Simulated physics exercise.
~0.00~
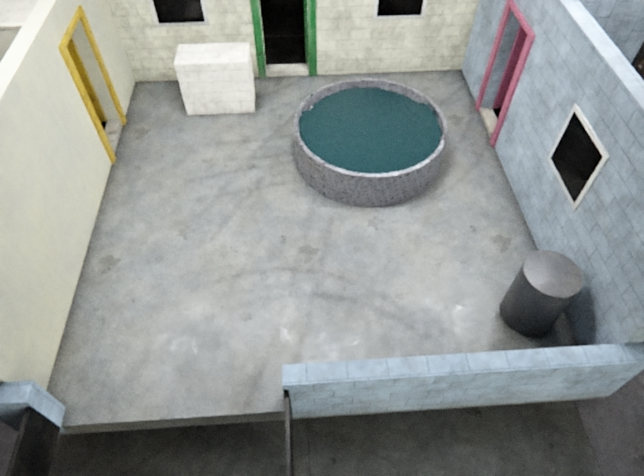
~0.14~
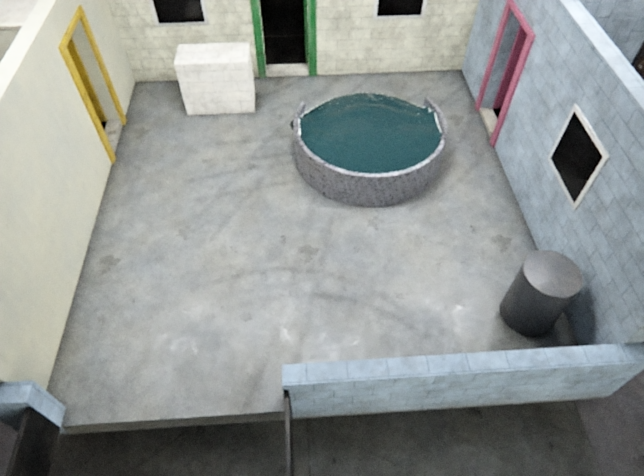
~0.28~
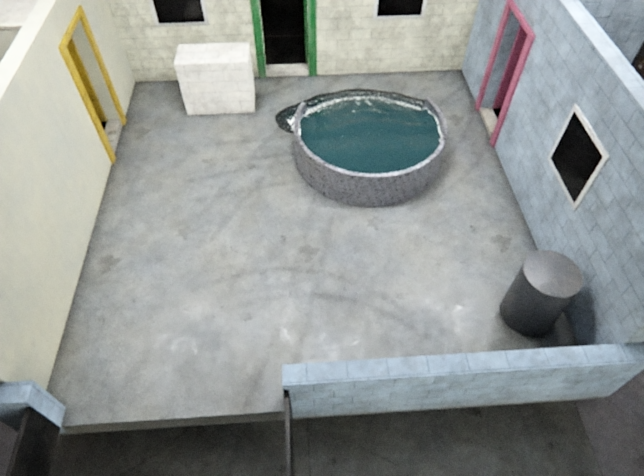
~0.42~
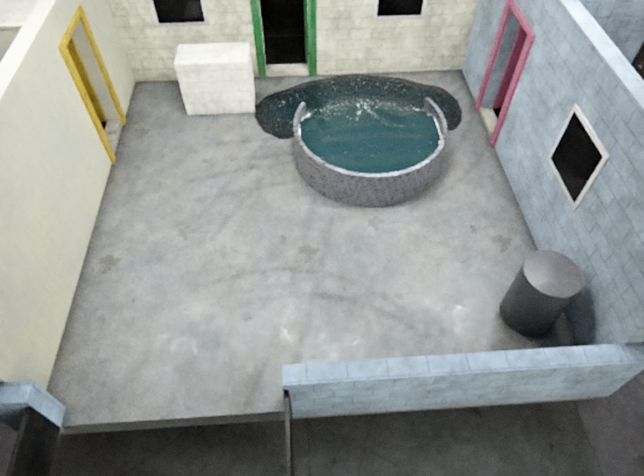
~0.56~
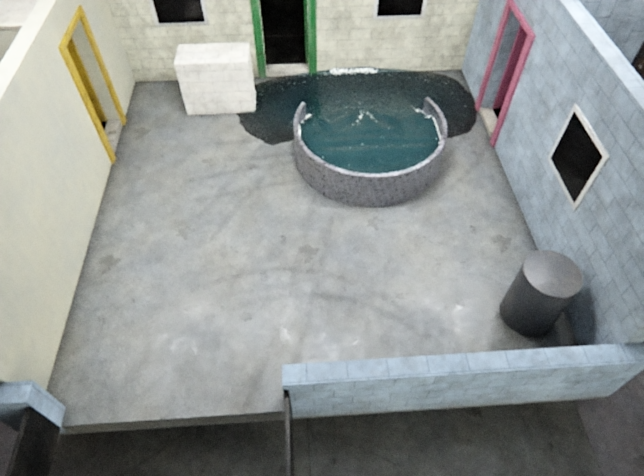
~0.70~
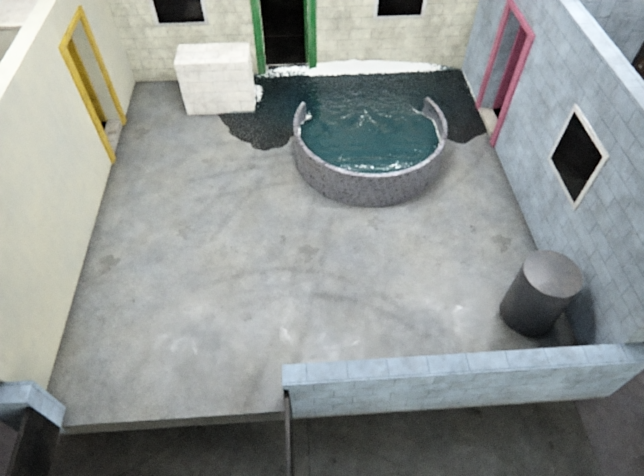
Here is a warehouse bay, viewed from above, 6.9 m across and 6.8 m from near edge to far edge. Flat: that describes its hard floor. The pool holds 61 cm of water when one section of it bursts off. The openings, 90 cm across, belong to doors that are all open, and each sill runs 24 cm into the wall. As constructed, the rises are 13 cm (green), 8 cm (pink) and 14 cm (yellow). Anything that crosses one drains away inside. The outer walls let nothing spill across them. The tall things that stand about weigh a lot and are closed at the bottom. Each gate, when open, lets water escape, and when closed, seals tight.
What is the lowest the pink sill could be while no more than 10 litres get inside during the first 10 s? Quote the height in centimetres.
About 12 cm.
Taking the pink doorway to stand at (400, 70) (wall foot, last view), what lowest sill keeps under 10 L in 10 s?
Something near 31 cm.
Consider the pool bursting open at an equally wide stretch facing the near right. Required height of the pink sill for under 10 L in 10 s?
In that case you'd want it roughly 17 cm high.
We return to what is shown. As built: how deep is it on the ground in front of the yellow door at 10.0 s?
3.0 cm.
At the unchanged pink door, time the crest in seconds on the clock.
Roughly at 3.4 s.
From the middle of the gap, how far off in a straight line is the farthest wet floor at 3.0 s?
4.6 m.
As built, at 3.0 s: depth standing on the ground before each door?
Before green it's 21 cm, before pink 13 cm, before yellow 7 cm.
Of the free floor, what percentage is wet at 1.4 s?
I'd estimate about 20 percent.
After 1.4 s water covers 20 % of the floor, deepest (45 cm) near (351, 77); 5 cm at the pink door, 0 litres in over its 8 cm sill.
After 3.0 s water covers 35 % of the floor, deepest (36 cm) near (135, 85); 13 cm at the pink door, 6 litres in over its 8 cm sill.
After 10.0 s water covers 95 % of the floor, deepest (11 cm) near (43, 407); 6 cm at the pink door, 42 litres in over its 8 cm sill.
At the pink door as built, the water arrived by 0.7 s and peaked near 14 cm at 3.4 s.
With a sill of 11 cm, 15 litres would have come in within the 10 s; with 13 cm, 6 litres. So under 10 litres takes about 12 cm.
